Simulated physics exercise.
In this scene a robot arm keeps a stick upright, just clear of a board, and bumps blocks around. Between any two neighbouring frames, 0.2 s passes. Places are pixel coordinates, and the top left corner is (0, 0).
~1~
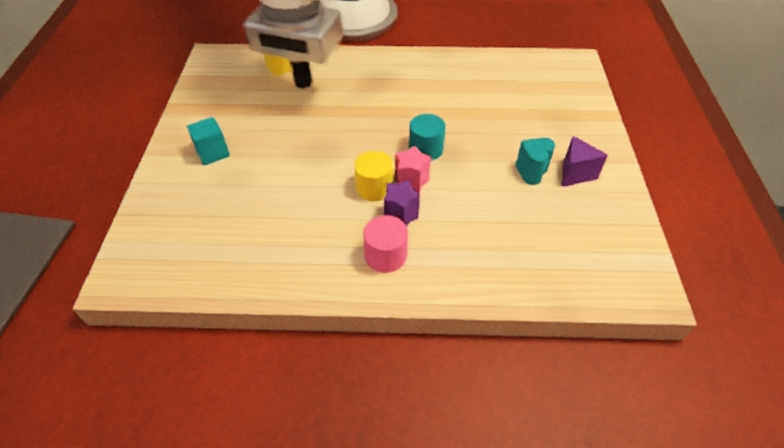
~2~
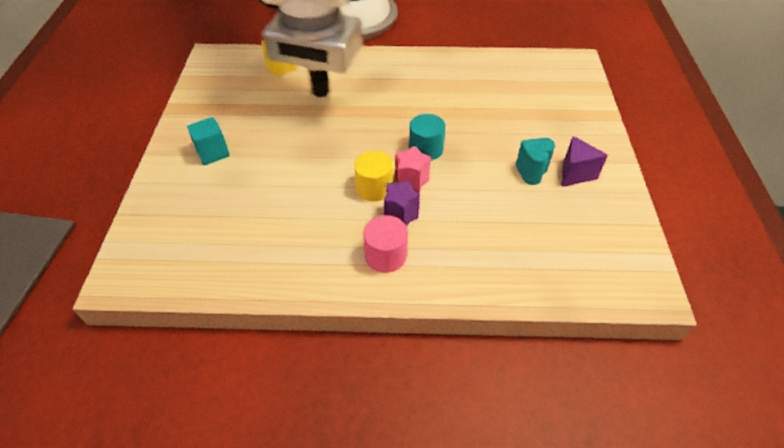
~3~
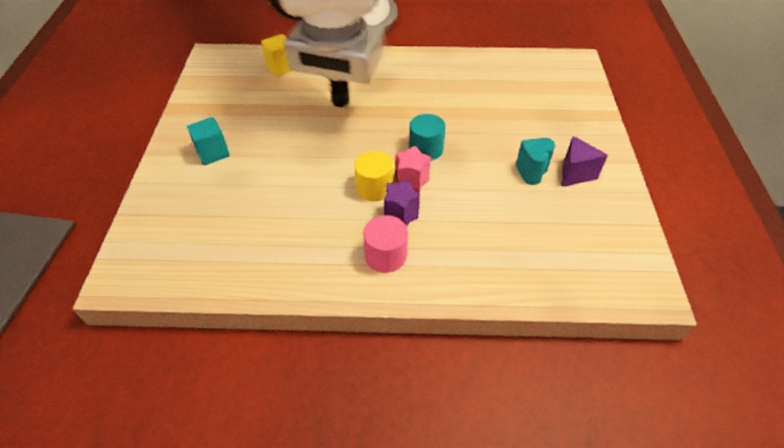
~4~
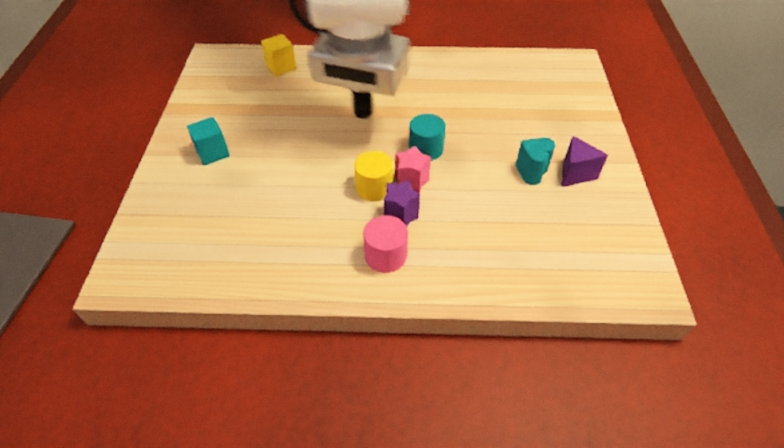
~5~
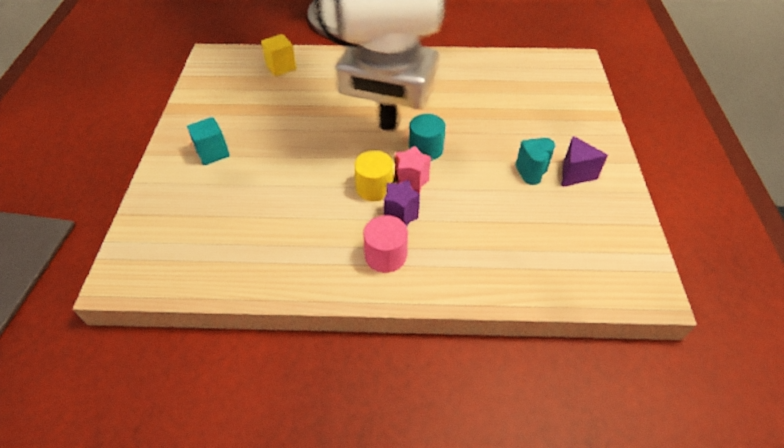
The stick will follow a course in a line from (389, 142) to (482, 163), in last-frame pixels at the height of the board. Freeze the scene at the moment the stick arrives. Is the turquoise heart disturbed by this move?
That block slides.
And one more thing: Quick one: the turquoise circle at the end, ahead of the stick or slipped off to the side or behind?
In front, still.
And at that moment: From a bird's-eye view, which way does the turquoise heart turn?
From above, the turn goes clockwise.
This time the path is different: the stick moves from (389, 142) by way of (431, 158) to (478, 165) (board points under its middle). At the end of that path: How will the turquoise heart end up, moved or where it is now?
At the end of the path, the turquoise heart remains in its old spot.
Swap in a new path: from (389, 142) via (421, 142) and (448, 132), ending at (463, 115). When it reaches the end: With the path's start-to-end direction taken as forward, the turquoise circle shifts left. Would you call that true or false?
My answer: False.
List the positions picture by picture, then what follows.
In the first frame, stick's lower end (304, 84); pink star block (412, 158); turquoise circle (428, 125); turquoise heart (539, 148).
In the second frame, stick (321, 92); blocks still.
In the third frame, stick (341, 102); blocks still.
In the fourth frame, stick (363, 113); blocks still.
In the fifth frame, stick (388, 126); pink star block (412, 158); turquoise circle (428, 125); turquoise heart (539, 148).
On the path given first. One third of the way, stick (421, 132); turquoise circle (449, 128).
Two thirds of the way, stick (452, 138); turquoise circle (482, 134).
At the end, stick (485, 146); pink star block still; turquoise circle (516, 137); turquoise heart (548, 149), turned 25° clockwise.
